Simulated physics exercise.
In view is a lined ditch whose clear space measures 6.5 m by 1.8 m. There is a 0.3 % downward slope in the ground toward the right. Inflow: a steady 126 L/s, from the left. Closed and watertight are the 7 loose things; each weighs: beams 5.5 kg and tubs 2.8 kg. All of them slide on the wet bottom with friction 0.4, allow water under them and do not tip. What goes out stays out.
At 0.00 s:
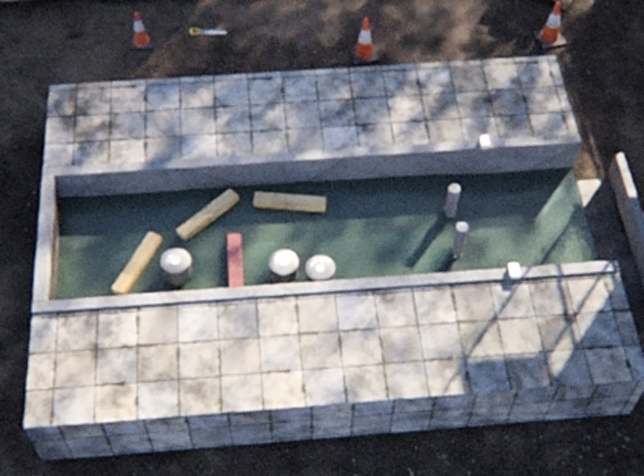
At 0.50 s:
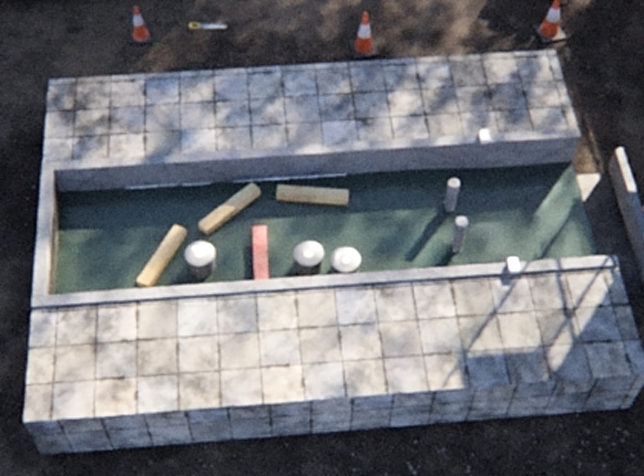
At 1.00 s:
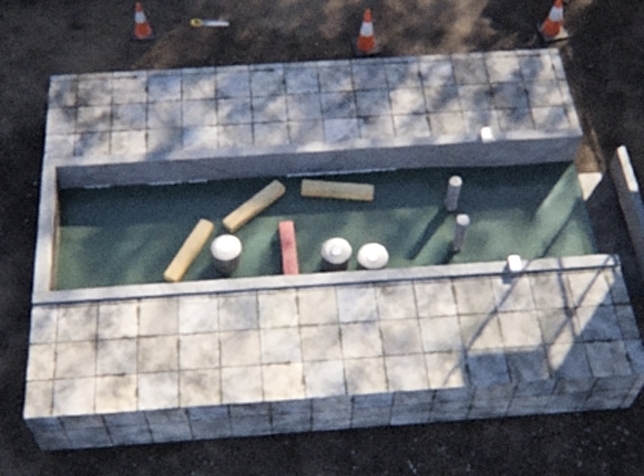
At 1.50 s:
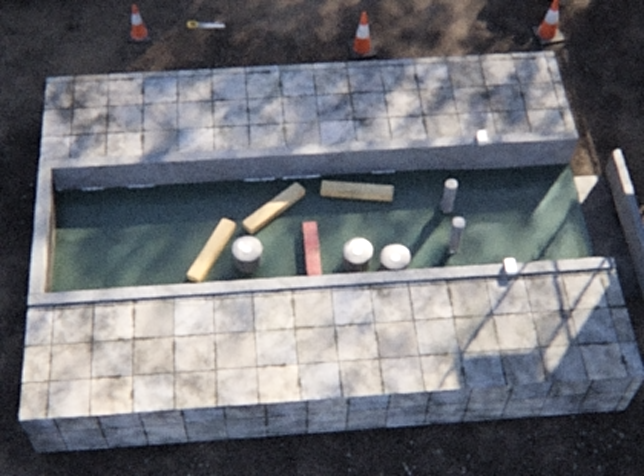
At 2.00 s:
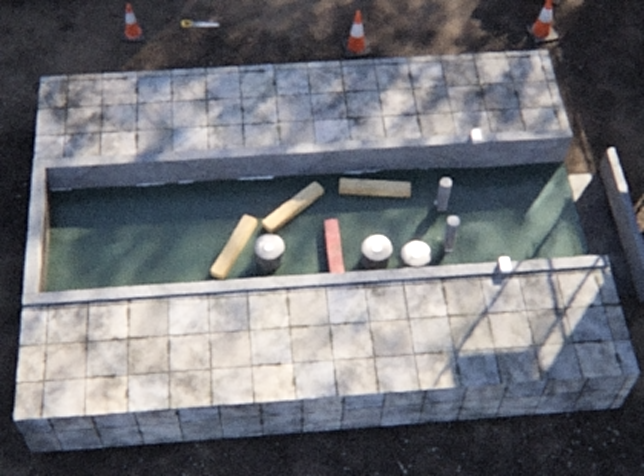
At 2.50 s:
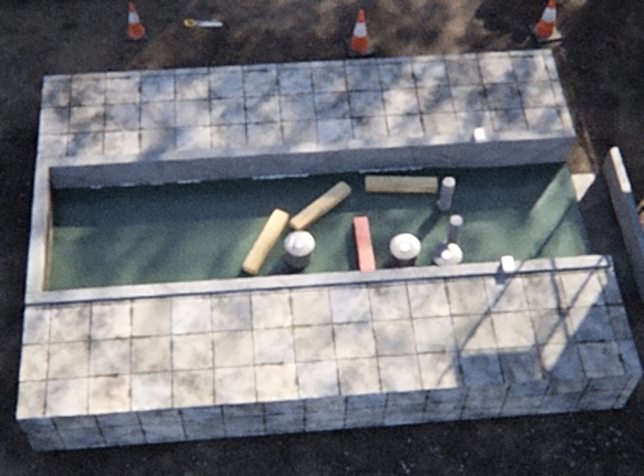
In a block-lined ditch of green water, yellow and red beams and round white tubs drift steadily rightward toward two standing posts.
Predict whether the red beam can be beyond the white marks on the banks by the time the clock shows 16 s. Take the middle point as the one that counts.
As for the red beam, it goes through.
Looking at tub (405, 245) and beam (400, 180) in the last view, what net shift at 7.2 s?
First named - gone out; second named - gone out.
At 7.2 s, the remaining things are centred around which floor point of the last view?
Near (513, 238).
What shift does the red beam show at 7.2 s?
400 cm, give or take.
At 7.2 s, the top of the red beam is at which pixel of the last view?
Roughly at (555, 242).
After 3.5 s the red beam is near (419, 245), 2.3 m from its start, afloat; 1 of 7 are over the mark; 7 afloat.
After 7.2 s the red beam is near (555, 242), 4.0 m from its start, afloat; 6 of 7 are over the mark; 3 afloat.
After 12.0 s the red beam has gone out; 7 of 7 are over the mark; 0 afloat.
After 16.0 s the red beam has gone out; 7 of 7 are over the mark; 0 afloat.
